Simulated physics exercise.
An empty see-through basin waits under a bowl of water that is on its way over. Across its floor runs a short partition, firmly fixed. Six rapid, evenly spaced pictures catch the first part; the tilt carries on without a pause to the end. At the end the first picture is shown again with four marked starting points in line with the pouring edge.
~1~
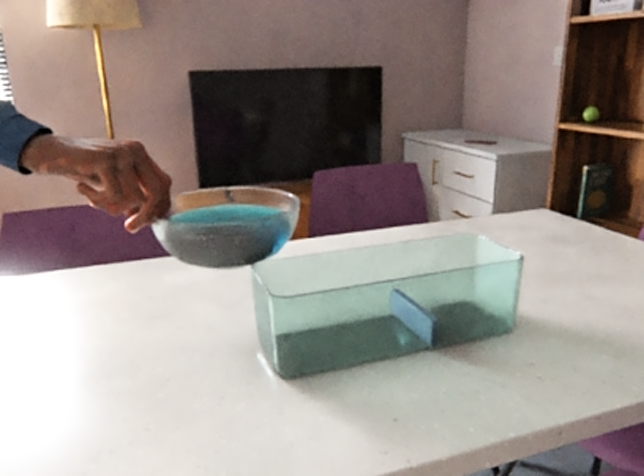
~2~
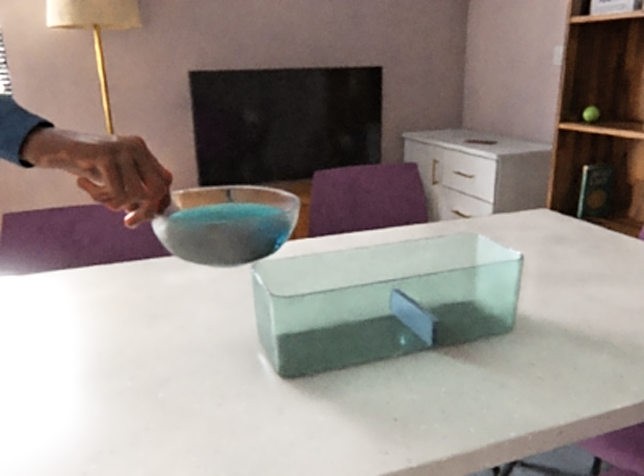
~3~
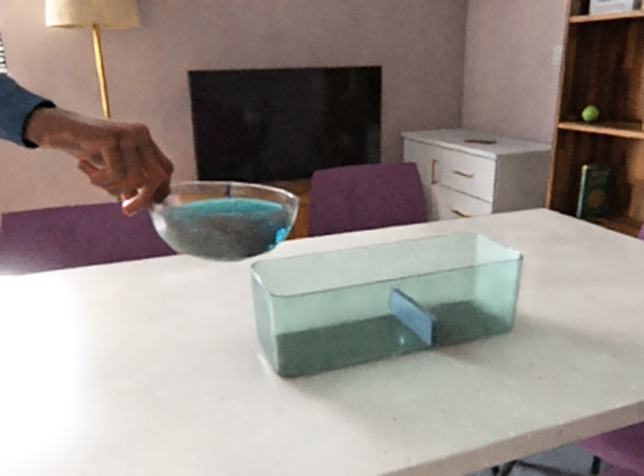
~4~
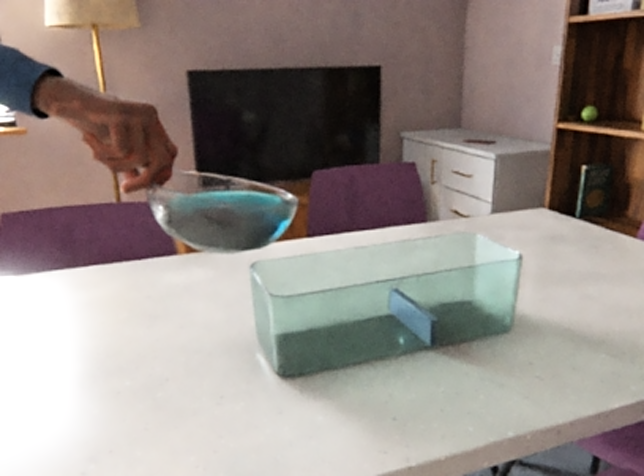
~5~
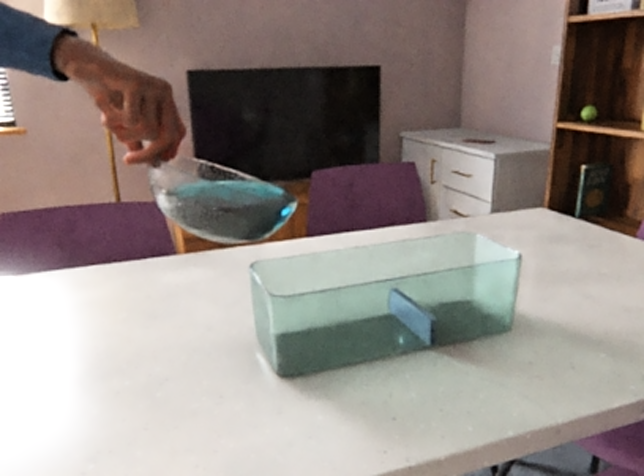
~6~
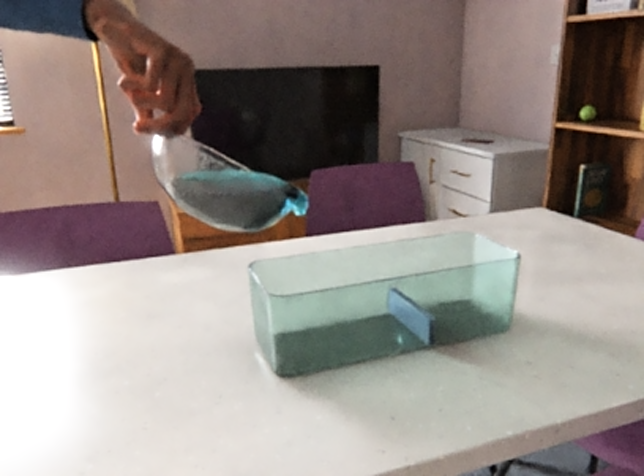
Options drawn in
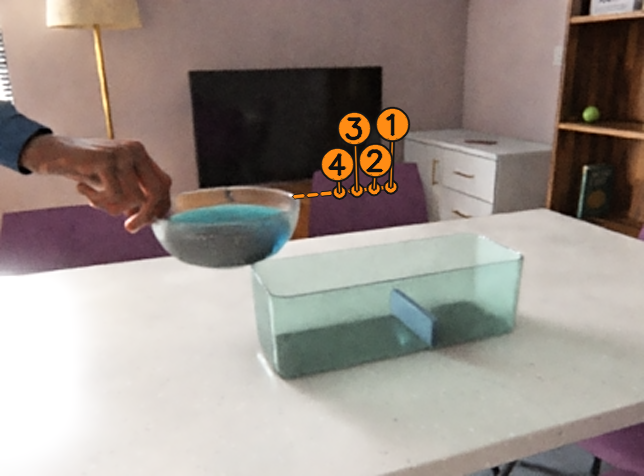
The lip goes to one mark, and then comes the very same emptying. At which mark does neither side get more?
4 is best.
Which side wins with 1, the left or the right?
The right one.
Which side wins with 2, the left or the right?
The right one.
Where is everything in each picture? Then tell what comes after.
The first picture shows upright, lip at (294, 196); basin from (275, 377) to (511, 328); top of the wall at (413, 303); nothing has left yet.
The second picture shows upright, lip at (294, 196); nothing has left yet.
The third picture shows tipped about 6°, lip at (294, 196); nothing has left yet.
The fourth picture shows tipped about 13°, lip at (293, 196); nothing has left yet.
The fifth picture shows tipped about 22°, lip at (293, 196); water is over the lip, down to (293, 196).
The sixth picture shows tipped about 33°, lip at (292, 195); water is over the lip, down to (296, 210).
On the marked copy, 1 at (390, 186); 2 at (374, 188); 3 at (357, 190); 4 at (339, 192).
Choosing 1, about 15 % ends left of the wall and 84 % right of it.
Choosing 2, about 17 % ends left of the wall and 82 % right of it.
Choosing 3, about 26 % ends left of the wall and 72 % right of it.
Choosing 4, about 51 % ends left of the wall and 48 % right of it.
